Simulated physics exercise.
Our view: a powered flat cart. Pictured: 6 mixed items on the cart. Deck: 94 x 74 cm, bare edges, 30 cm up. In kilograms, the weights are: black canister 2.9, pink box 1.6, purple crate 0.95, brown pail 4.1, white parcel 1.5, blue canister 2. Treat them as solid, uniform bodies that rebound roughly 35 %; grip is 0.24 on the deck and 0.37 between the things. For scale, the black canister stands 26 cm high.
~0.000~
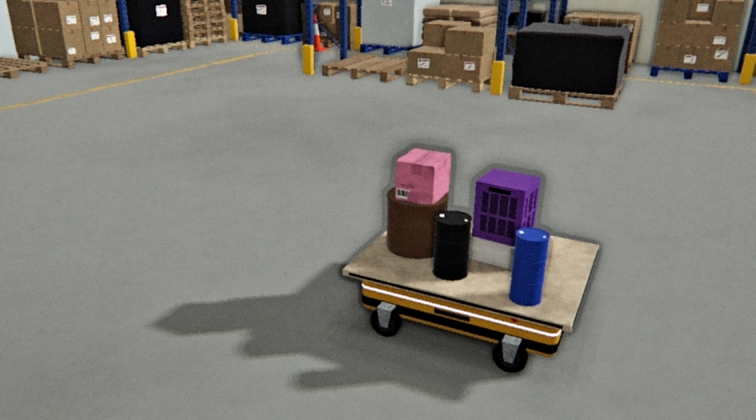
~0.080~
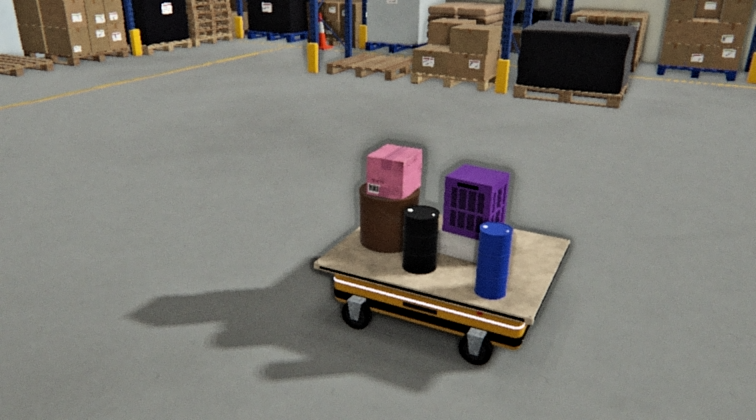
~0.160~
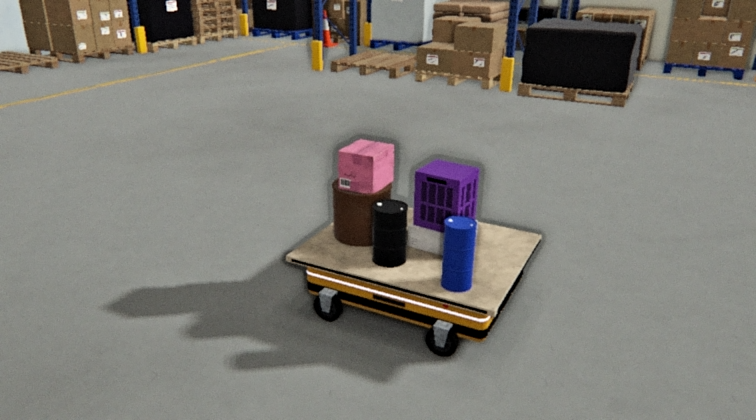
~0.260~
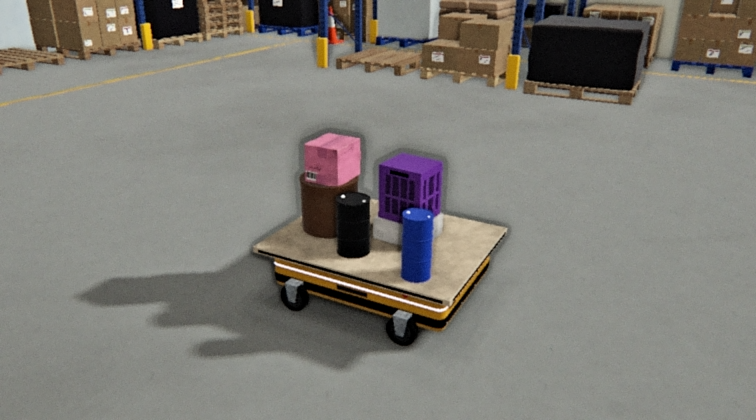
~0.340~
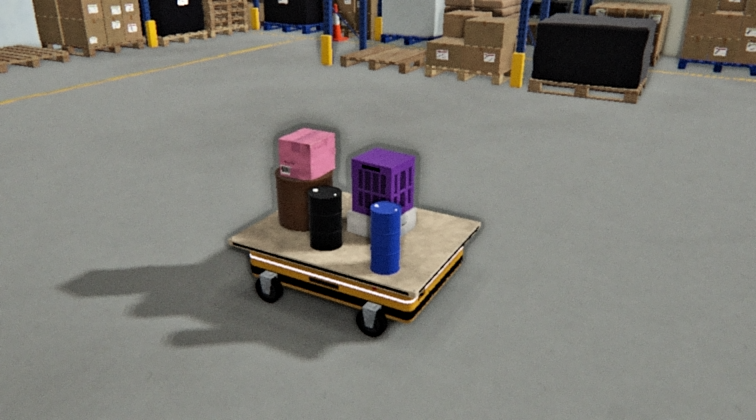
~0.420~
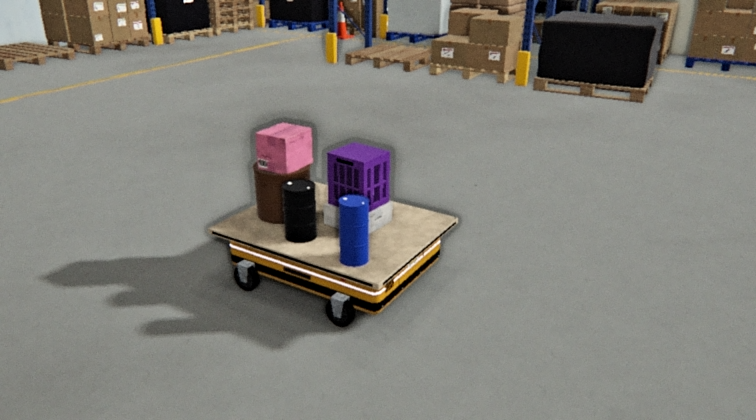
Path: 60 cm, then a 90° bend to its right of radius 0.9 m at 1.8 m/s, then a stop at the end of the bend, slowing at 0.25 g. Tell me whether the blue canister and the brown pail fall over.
Most likely the blue canister pitches over; most likely the brown pail pitches over.
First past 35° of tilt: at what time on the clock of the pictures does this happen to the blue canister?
Somewhere about 1.0 s.
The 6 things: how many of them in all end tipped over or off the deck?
Total count: 6.
After 0.82 s, 148 cm covered, turned 46°; black canister, pink box, brown pail and blue canister now off the deck; purple crate slid 19 cm; white parcel slid 16 cm.
After 1.22 s, 220 cm covered, turned 89°; purple crate now off the deck; white parcel slid 48 cm.
After 1.62 s, 278 cm covered, turned 90°; white parcel now off the deck.
At rest (2.5 s), off the deck and tipped over, black canister, pink box, purple crate, brown pail, white parcel and blue canister.
